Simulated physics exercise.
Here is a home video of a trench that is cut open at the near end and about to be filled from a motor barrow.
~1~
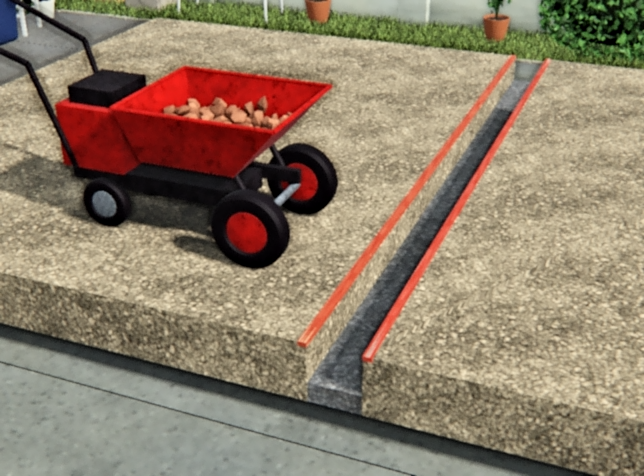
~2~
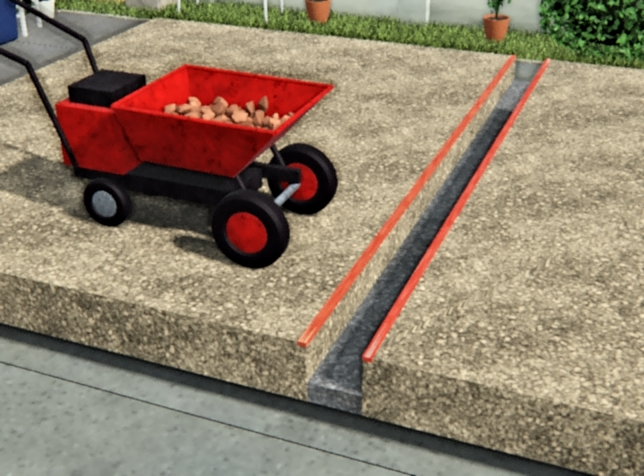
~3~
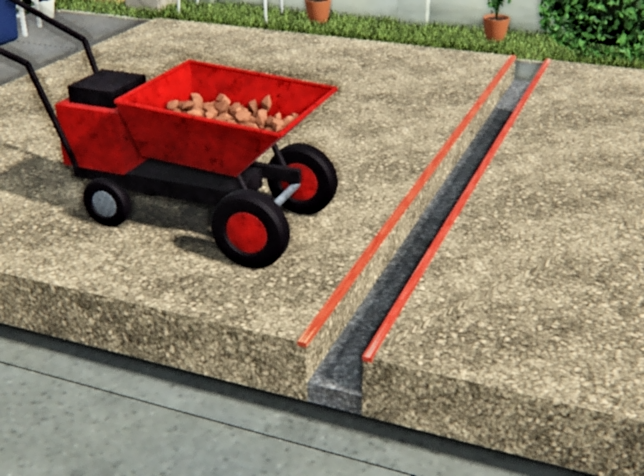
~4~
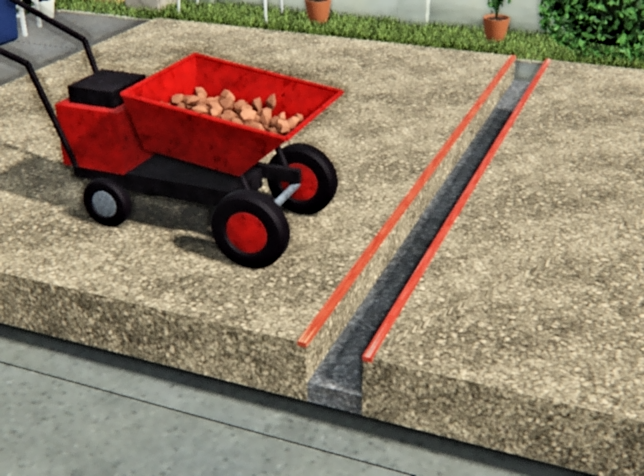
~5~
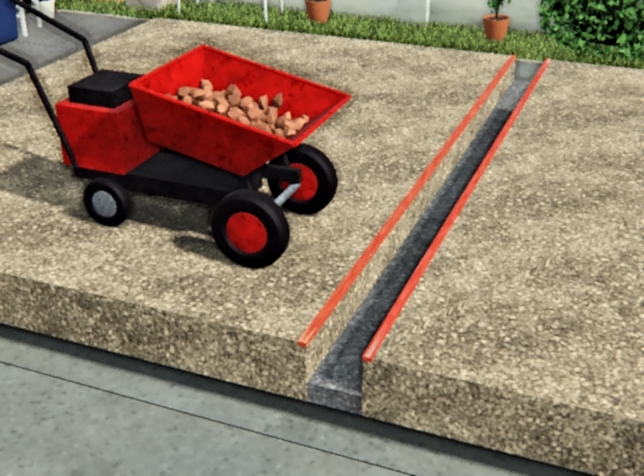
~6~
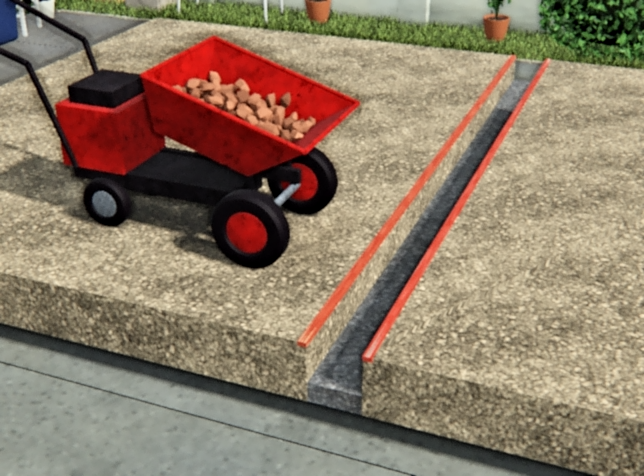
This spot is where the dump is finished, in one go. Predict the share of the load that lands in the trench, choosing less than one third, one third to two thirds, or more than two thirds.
Caught: Above two thirds.
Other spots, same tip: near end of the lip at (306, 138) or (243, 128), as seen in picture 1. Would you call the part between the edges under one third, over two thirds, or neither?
Well, for the first stop the answer is less than a third, and for the second it is more than two thirds.
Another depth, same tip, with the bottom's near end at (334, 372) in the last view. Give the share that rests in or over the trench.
80 %.
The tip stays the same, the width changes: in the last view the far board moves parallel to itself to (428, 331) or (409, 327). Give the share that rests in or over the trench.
100 %, give or take, and then 100 %.
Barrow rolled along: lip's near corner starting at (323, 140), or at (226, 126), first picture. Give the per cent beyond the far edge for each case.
The first gives close to 80 per cent and the second 0 per cent.
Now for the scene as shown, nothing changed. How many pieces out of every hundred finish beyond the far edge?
It works out to roughly 20 percent.
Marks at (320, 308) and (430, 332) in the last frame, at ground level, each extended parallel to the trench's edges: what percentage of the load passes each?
In order: 100 percent, then 10 percent.
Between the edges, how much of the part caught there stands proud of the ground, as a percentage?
Roughly 0 %.
Soon, skip tipped steeply; all in the skip.
A while on, skip tipped right over; about two thirds in the skip; about a quarter in or heaped over the trench; a small part beyond it; a stray few falling.
Towards the end, skip tipped right over; most in or heaped over the trench; about a quarter beyond it.
Finally, skip tipped right over; most in or heaped over the trench; about a quarter beyond it.
